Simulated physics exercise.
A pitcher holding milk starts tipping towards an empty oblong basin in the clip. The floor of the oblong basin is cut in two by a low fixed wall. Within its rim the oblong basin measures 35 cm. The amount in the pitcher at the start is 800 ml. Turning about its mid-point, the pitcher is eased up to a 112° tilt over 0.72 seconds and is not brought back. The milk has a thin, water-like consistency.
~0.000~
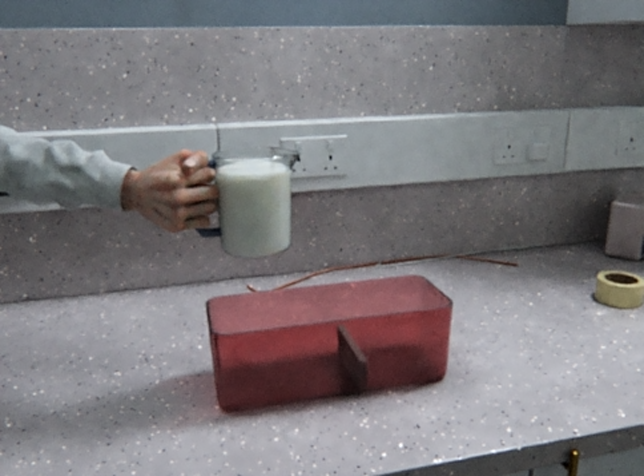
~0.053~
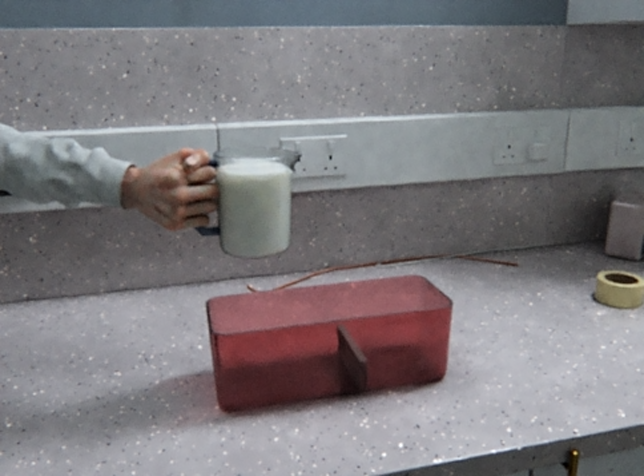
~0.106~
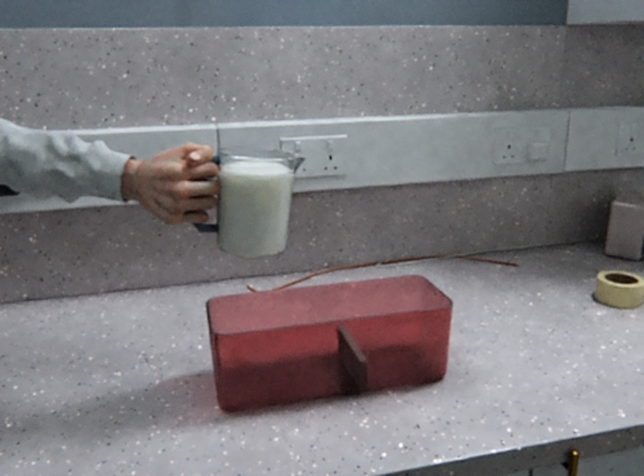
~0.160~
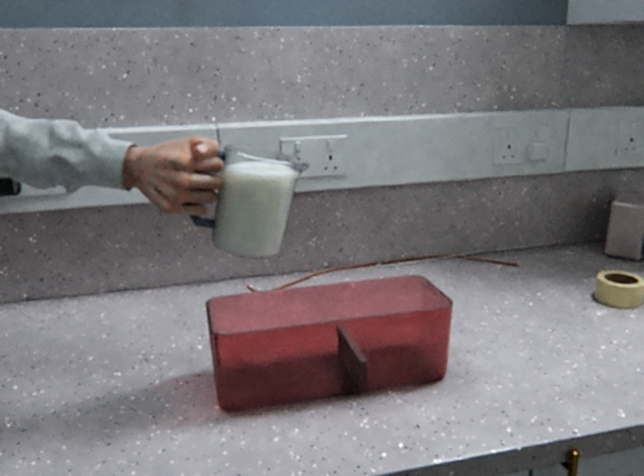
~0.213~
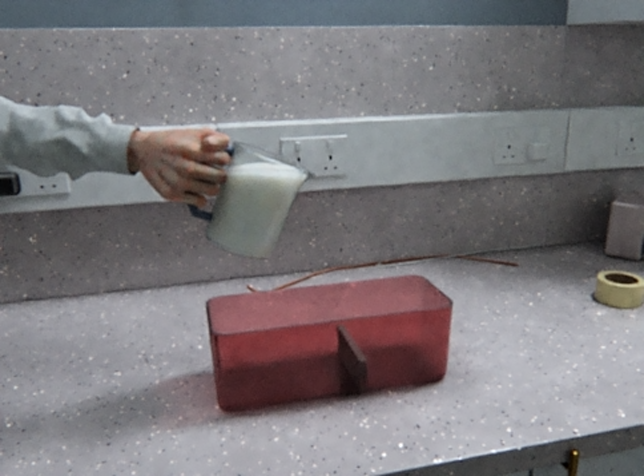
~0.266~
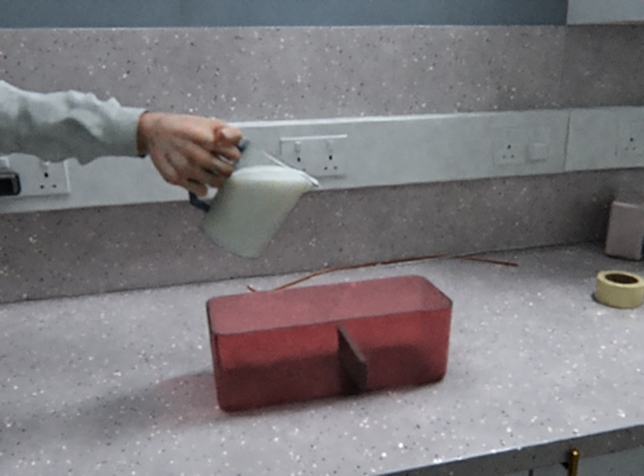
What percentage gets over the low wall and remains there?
55 %.
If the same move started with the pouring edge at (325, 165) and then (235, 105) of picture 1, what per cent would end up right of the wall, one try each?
90 then 10 %.
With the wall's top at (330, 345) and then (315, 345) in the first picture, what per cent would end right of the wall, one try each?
In turn about 95 and 95 per cent.
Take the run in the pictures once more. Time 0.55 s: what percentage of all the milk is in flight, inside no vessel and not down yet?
Some 26 per cent.
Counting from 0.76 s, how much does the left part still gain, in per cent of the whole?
It comes to some 18 per cent.
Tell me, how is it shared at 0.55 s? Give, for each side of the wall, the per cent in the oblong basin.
About 0 left, 14 right.
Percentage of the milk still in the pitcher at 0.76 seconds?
12 per cent or thereabouts.
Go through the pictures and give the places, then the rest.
It leans 0°; its right rim is at (300, 152); the milk meets the walls at (216, 170) and (289, 165); the oblong basin's rim runs from (209, 317) to (438, 290); the wall's top is at (351, 342), in the first picture.
It leans 2°; its right rim is at (302, 153); the milk meets the walls at (217, 169) and (289, 166), in the second picture.
It leans 6°; its right rim is at (305, 157); the milk meets the walls at (219, 168) and (291, 168), in the third picture.
It leans 13°; its right rim is at (310, 164); the milk meets the walls at (223, 169) and (297, 169), in the fourth picture.
It leans 23°; its right rim is at (315, 173); the milk meets the walls at (222, 186) and (304, 170), in the fifth picture.
It leans 34°; its right rim is at (318, 185); the milk meets the walls at (216, 194) and (315, 179), in the sixth picture.
Then, 0.55 s in, the tilt is 98° and 59 per cent is still to pour, 0 is left of the wall and 14 right of it.
Then, 0.76 s in, the tilt is 112° and 13 per cent is still to pour, 26 is left of the wall and 44 right of it.
Then, 0.98 s in, the tilt is 112° and 1 per cent is still to pour, 42 is left of the wall and 54 right of it.
Then, 1.22 s in, the tilt is 112° and 0 per cent is still to pour, 44 is left of the wall and 55 right of it.
Finally, 44 per cent lies left of the wall, 55 right of it and 1 outside.
